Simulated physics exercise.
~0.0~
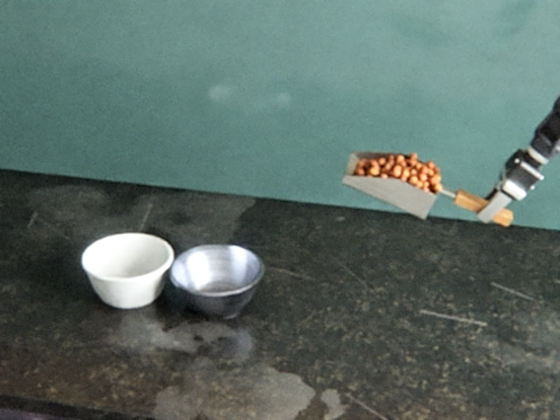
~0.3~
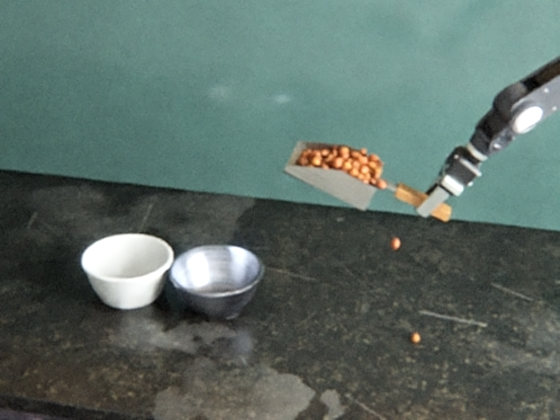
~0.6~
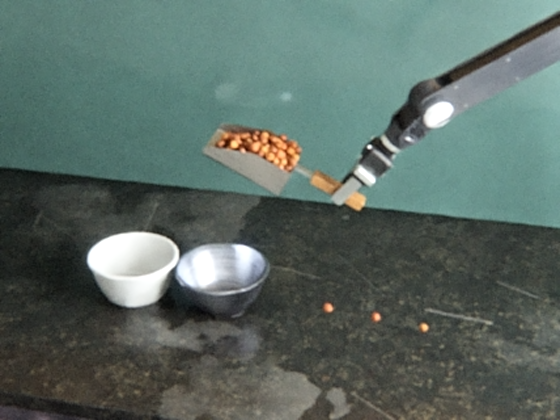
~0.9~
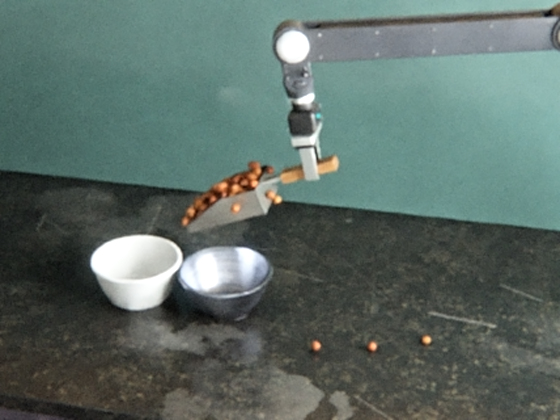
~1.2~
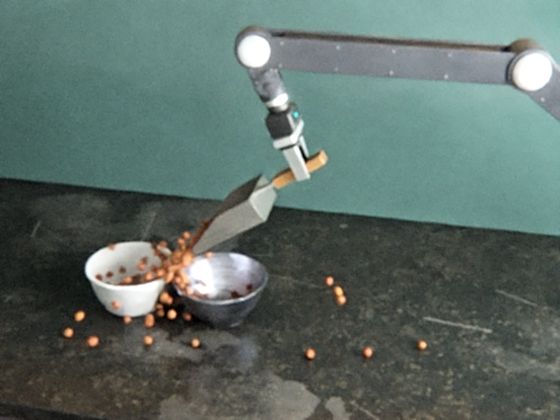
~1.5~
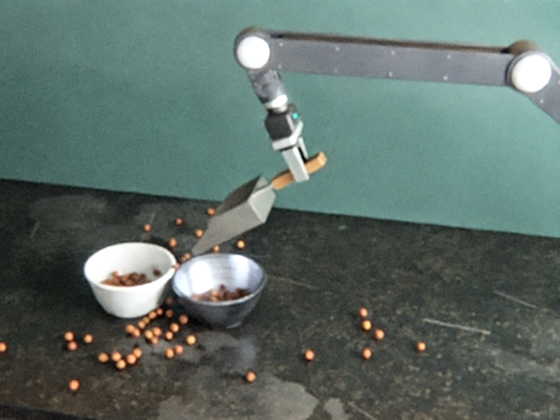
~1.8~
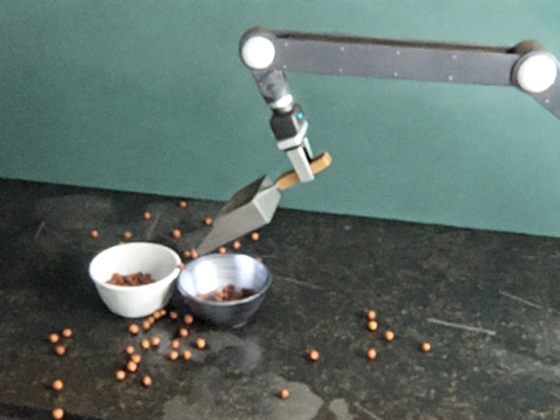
On a dark stone counter against a green wall, a robot arm carried a scoop of hazelnuts leftward, dropping a few, then tipped it over a white bowl and a metal bowl, filling both partly while many nuts scattered across the counter around them.
